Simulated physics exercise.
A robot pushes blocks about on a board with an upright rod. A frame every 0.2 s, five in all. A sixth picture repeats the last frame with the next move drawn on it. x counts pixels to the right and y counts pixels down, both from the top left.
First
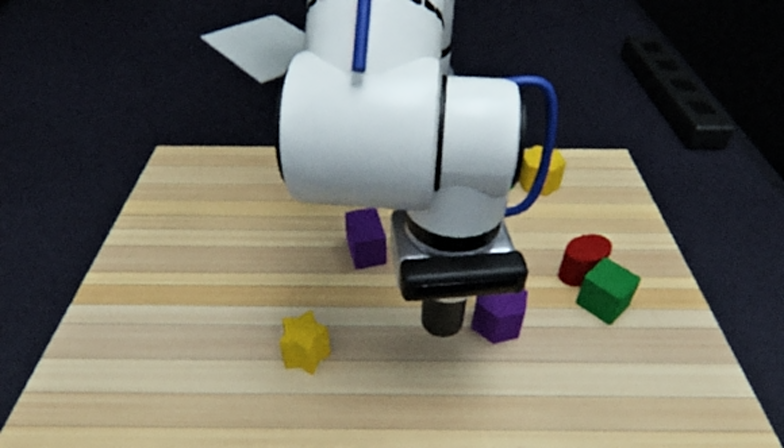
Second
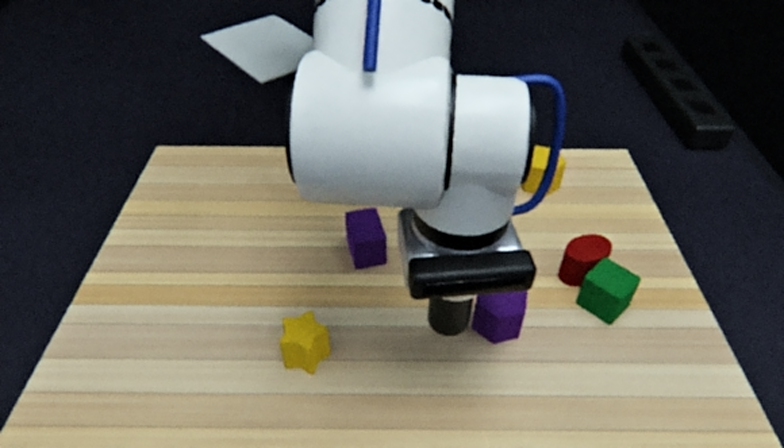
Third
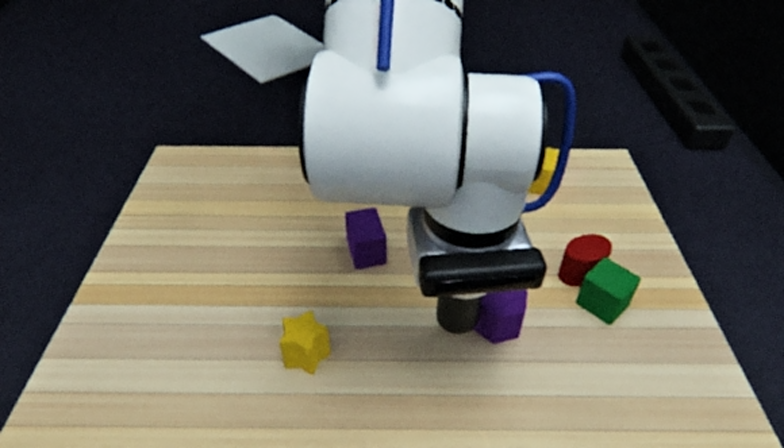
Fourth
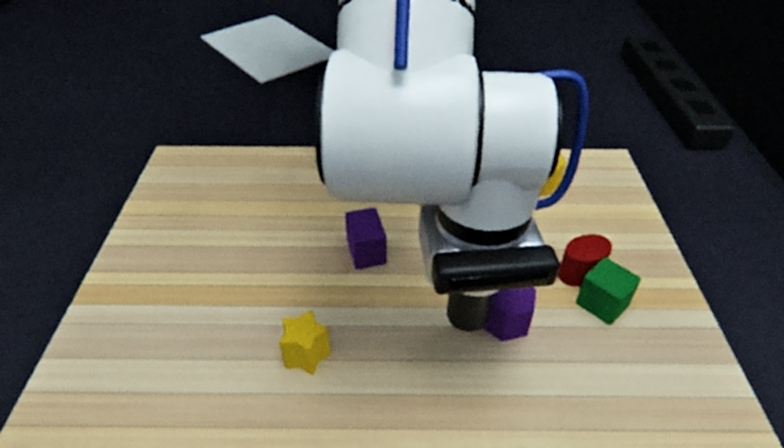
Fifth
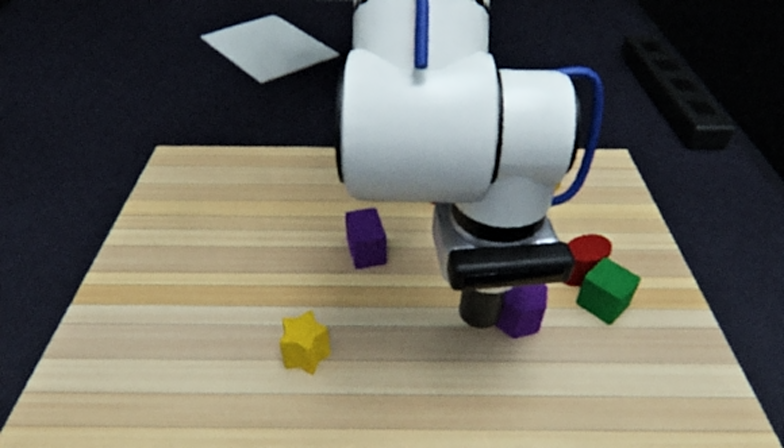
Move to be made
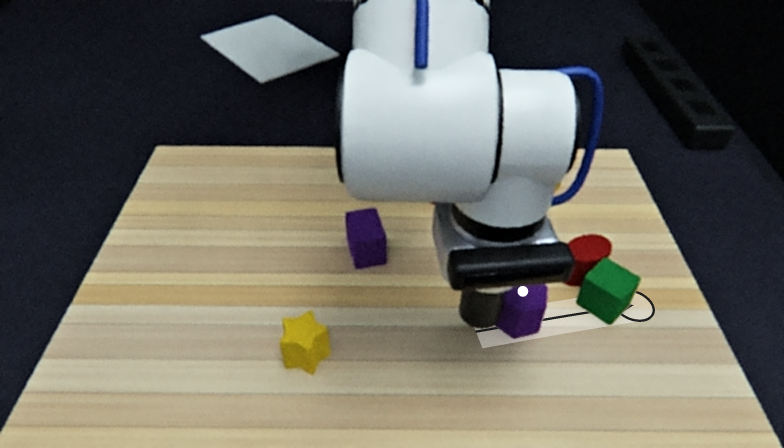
White robot arm sliding its dark rod rightward on a wooden board, nudging a purple block slightly toward red and green blocks.
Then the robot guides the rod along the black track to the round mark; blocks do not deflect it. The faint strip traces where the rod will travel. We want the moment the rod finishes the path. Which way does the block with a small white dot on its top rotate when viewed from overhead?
From above, the turn goes anticlockwise.
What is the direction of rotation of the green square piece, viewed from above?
From above, clockwise.
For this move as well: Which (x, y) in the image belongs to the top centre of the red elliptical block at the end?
For the centre of its top, I'd go with (591, 223).
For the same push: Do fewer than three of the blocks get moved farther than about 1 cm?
That would be a no.
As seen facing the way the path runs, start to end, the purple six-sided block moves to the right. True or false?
The statement is incorrect.
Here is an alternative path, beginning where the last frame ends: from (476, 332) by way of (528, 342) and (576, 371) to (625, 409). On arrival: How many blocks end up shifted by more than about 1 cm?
My guess is one.
Drawn move, from (476, 332) directly to (633, 305); the dot is on the purple six-sided block.
What follows on the original path. One third of the way, rod (536, 303); purple six-sided block (572, 276), turned 20° anticlockwise; green square piece (621, 275), turned 15° clockwise.
Two thirds of the way, rod (590, 294); purple six-sided block (599, 258), turned 75° anticlockwise; red elliptical block (594, 228), turned 15° clockwise; green square piece (647, 265), turned 55° clockwise.
At the end, rod (642, 286); purple six-sided block (609, 250), turned 115° anticlockwise; red elliptical block (591, 223), turned 25° clockwise; green square piece (672, 258), turned 60° clockwise.
